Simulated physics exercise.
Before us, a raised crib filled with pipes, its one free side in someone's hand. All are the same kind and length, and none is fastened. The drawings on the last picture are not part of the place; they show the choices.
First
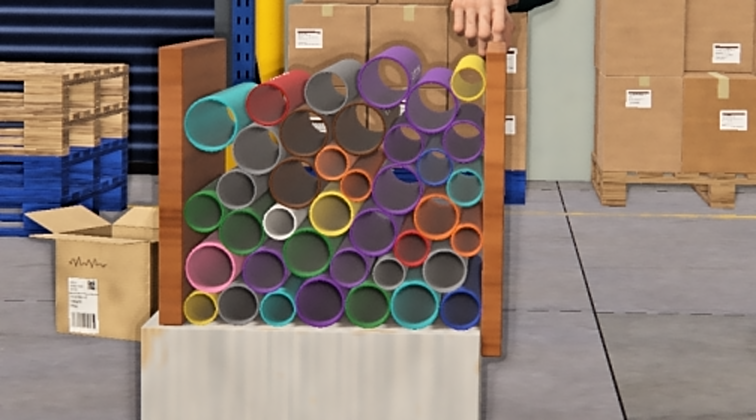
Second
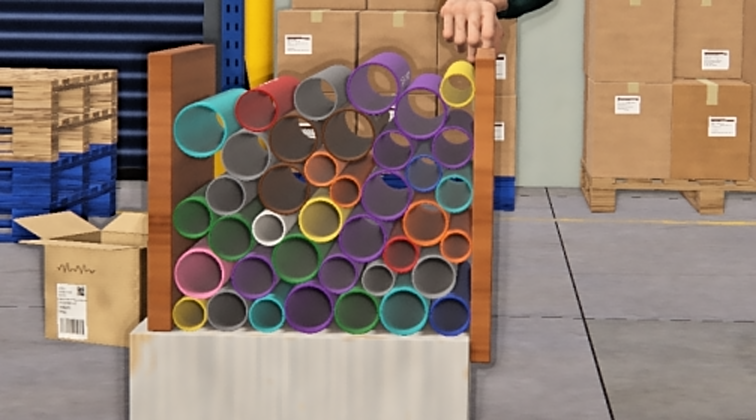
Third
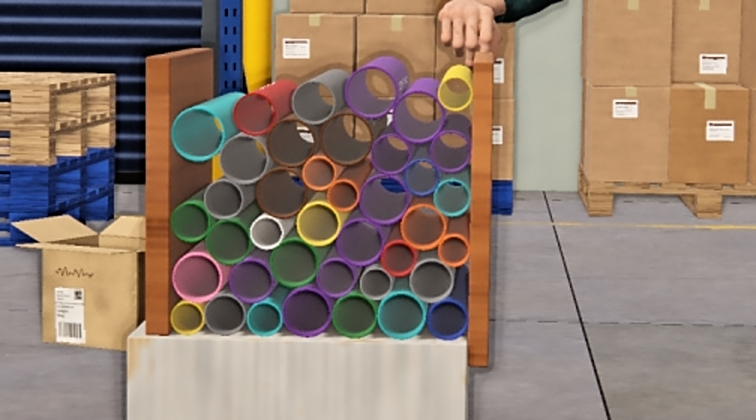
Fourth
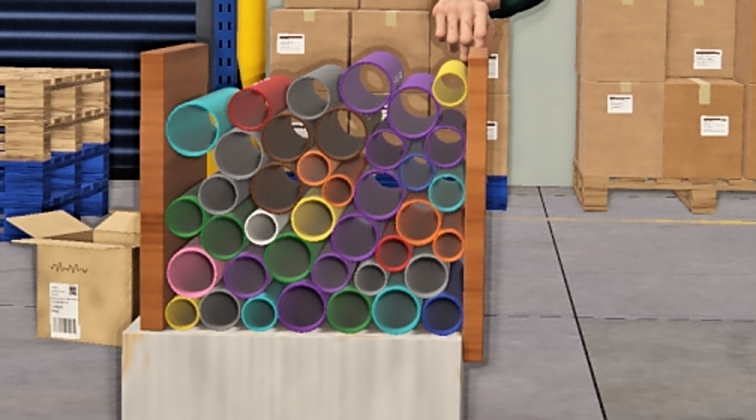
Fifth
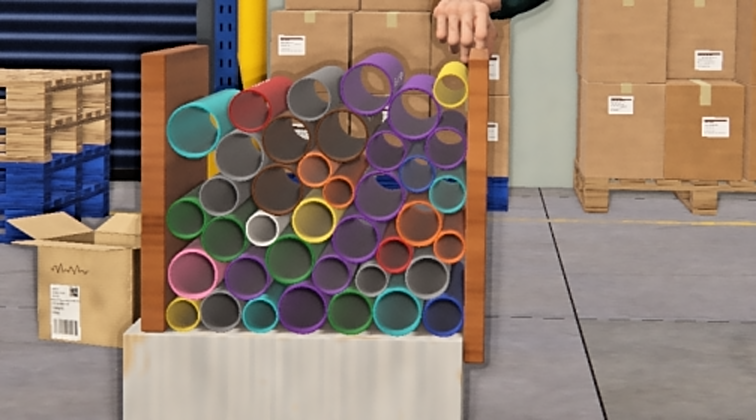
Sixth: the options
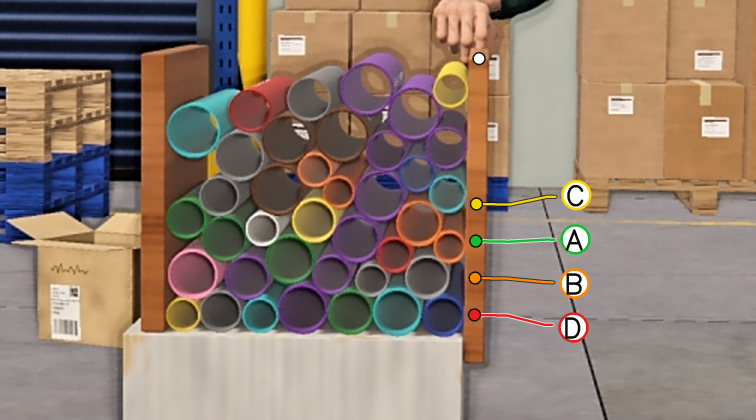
Colourful pipes lie stacked end-on between two upright brown boards on a pale block, seen from the front at about the height of the stack in a warehouse. Purple, green, grey, orange and turquoise rings fill it, a hand resting atop the right board, with cartons behind and an open box at left. The view shifts slightly, while the pipes, boards and hand show no clear movement of their own.
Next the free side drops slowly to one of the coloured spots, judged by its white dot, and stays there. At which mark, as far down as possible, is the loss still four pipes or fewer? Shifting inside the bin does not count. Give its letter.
It can be let down to C.
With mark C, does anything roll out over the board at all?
At C: Yes.
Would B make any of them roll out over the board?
At B: Yes.
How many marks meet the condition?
One of them.
On the marked copy, A at (476, 241); B at (476, 279); C at (477, 204); D at (475, 315); the white dot at (479, 59).
Taking C. A third of the way, top of the board (468, 126).
Two thirds of the way, top of the board (466, 200).
When it is over, top of the board (466, 203), four out over the board.
As for the rest, A more than four out over the board; B more than four out over the board; D more than four out over the board.
